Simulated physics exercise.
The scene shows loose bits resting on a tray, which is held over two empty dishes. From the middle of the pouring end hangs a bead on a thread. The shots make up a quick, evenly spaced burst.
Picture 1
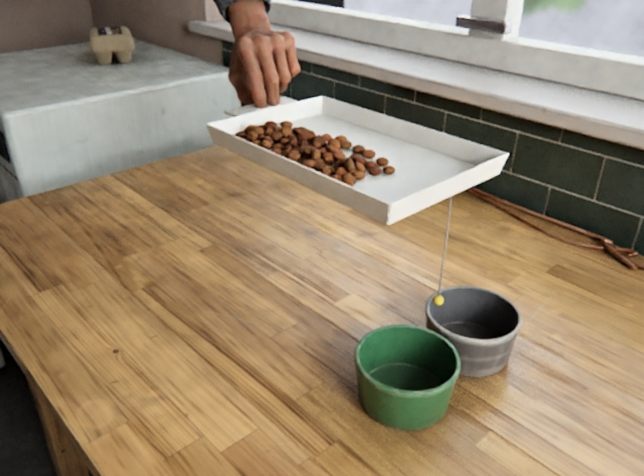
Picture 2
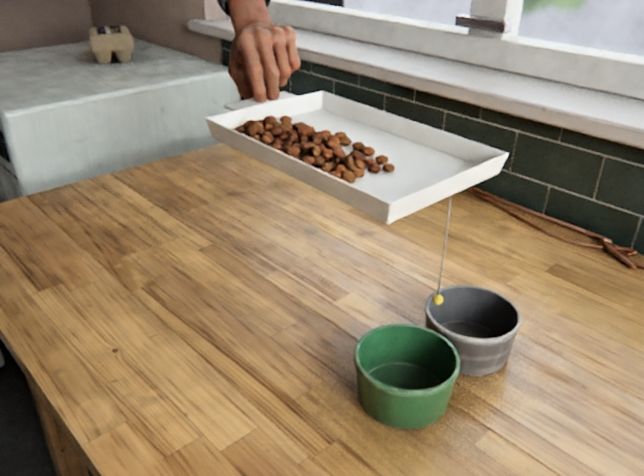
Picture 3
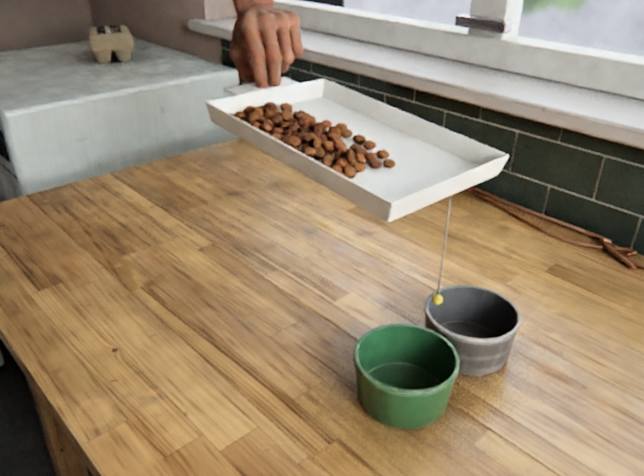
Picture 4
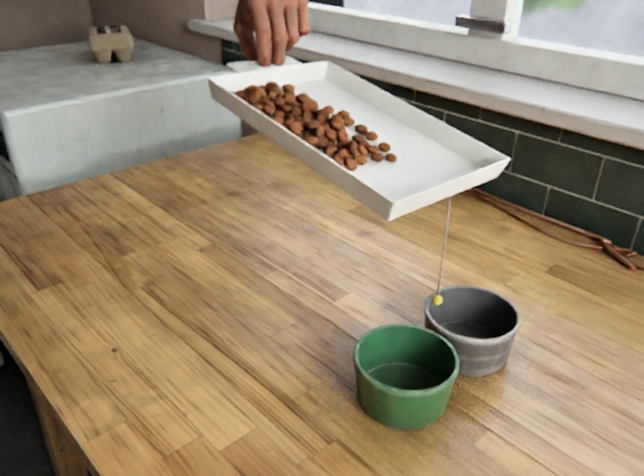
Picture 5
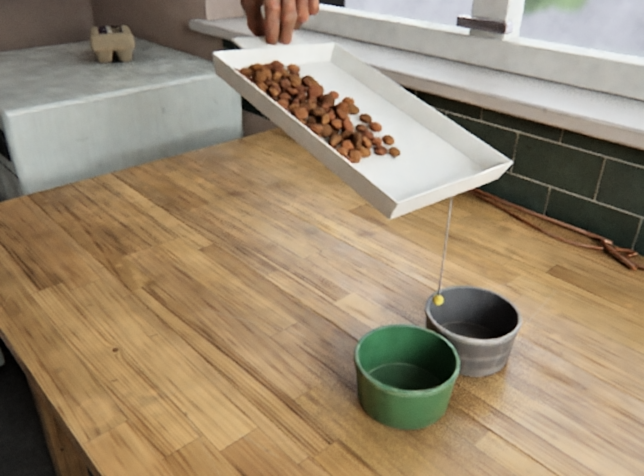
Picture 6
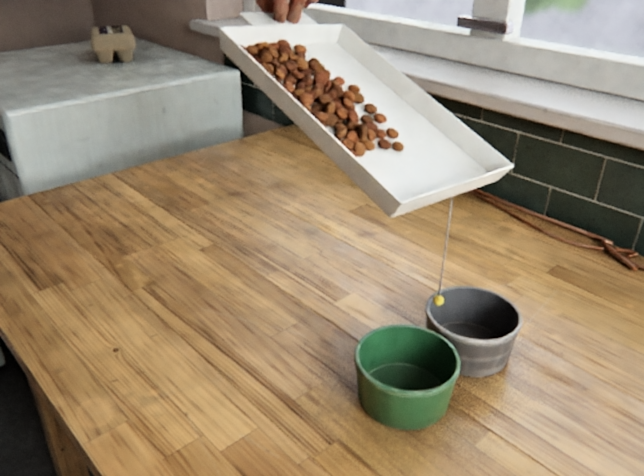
Hand raising the back of a white tray of brown kibble, steepening its slant above green and grey bowls on a wooden counter.
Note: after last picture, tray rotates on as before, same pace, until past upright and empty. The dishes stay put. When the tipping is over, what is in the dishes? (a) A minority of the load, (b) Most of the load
A minority of the load.
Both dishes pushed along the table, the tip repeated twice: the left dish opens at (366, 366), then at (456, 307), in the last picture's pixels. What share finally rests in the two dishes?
Some 10 percent in the first case, 20 percent in the second.
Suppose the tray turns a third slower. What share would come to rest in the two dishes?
Something like 50 percent, give or take.
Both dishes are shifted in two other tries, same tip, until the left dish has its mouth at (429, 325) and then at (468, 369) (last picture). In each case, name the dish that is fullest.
Place 1: The one on the right side; place 2: The one on the right side.
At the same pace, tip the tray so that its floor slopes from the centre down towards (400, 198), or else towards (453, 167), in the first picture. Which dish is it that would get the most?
Try 1: Left-side dish. Try 2: Right-side dish.
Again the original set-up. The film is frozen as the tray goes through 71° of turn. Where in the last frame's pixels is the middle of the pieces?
Around (481, 183).
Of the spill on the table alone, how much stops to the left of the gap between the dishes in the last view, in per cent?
That would be roughly 0 per cent.
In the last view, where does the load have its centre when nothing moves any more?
Last view, resting centre - approx. (518, 365).
Soon, tray tipped steeply; most on the tray; about a quarter in the air.
A while on, tray tipped past a quarter turn; a small part on the tray; a stray few in the left dish; about a quarter in the right dish; about half outside both; about a quarter in the air.
Towards the end, tray tipped past a quarter turn; a stray few in the left dish; about a third in the right dish; about two thirds outside both.
Finally, tray tipped past a quarter turn; a stray few in the left dish; about a third in the right dish; about two thirds outside both.
